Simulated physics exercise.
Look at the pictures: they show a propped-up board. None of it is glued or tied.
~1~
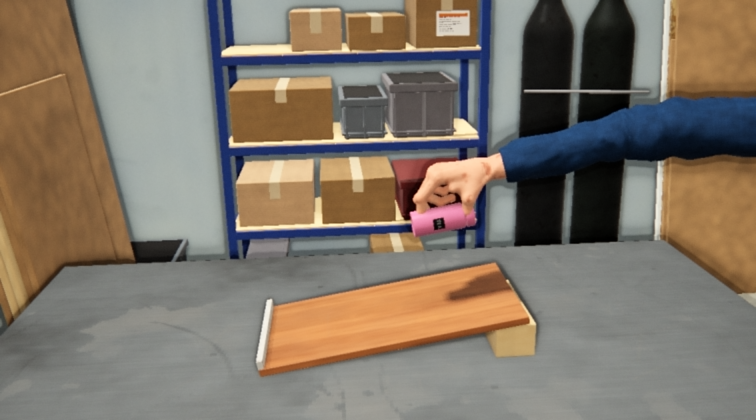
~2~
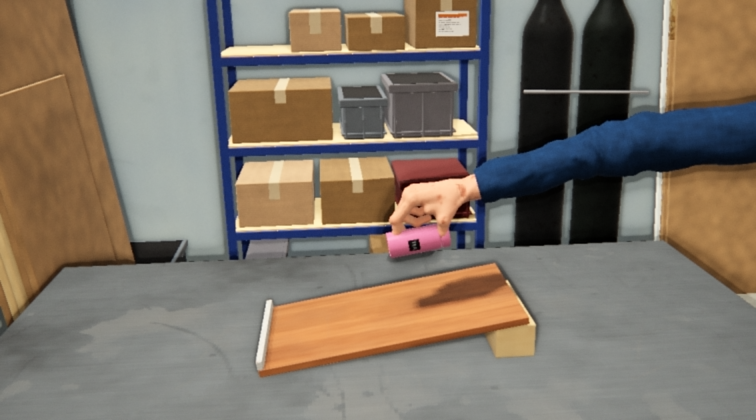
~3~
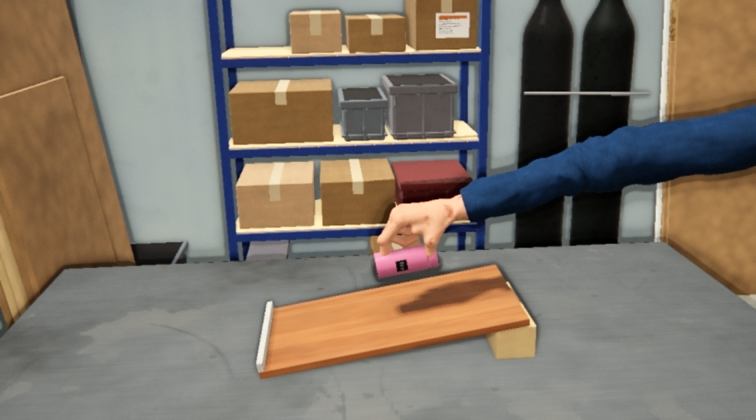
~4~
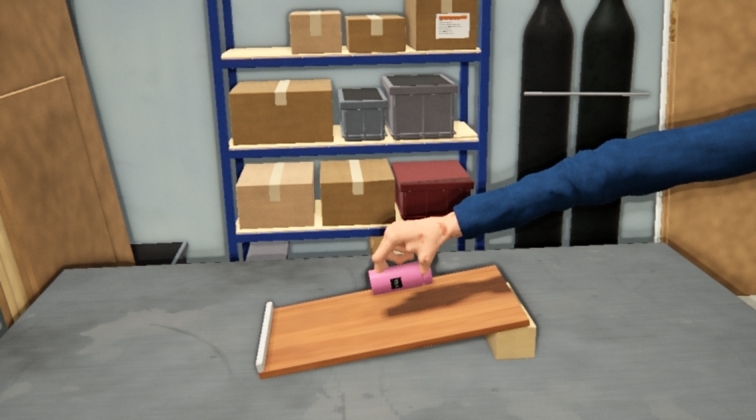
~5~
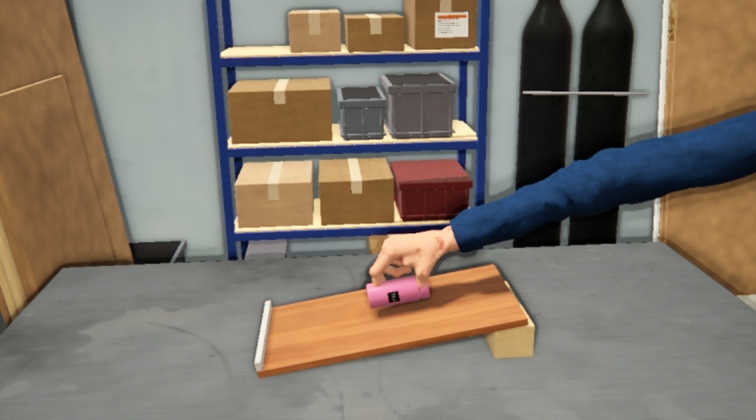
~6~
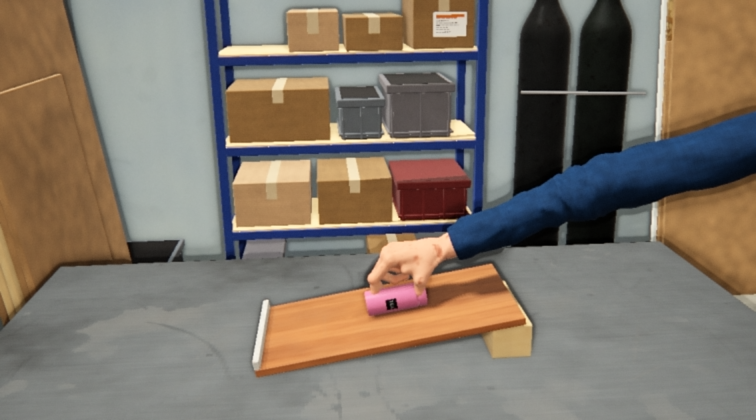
A hand in a dark blue sleeve, reaching in from the right, holds a pink shaker above a reddish-brown board propped on a pale block at its right end, with a light strip along its left edge. The grey tabletop faces blue shelves of boxes and crates, seen from slightly above by a nearly still camera. The hand carries the shaker left and down, then sets it on the board, still gripping it.
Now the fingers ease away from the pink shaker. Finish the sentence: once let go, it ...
Stays in place.
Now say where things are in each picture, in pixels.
On its way; pink shaker (443, 219), in the first picture.
On its way; pink shaker (418, 240), in the second picture.
On its way; pink shaker (406, 260), in the third picture.
On its way; pink shaker (401, 278), in the fourth picture.
On its way; pink shaker (398, 291), in the fifth picture.
Set down, still held; pink shaker (396, 298), in the sixth picture.
Then, 0.20 s after the last picture, nothing has stirred.
Then, 0.40 s after the last picture, pink shaker resting near (396, 298).
At rest, it is in place. Seen from the same camera at the end, pink shaker near (396, 298). The pink shaker keeps its place.
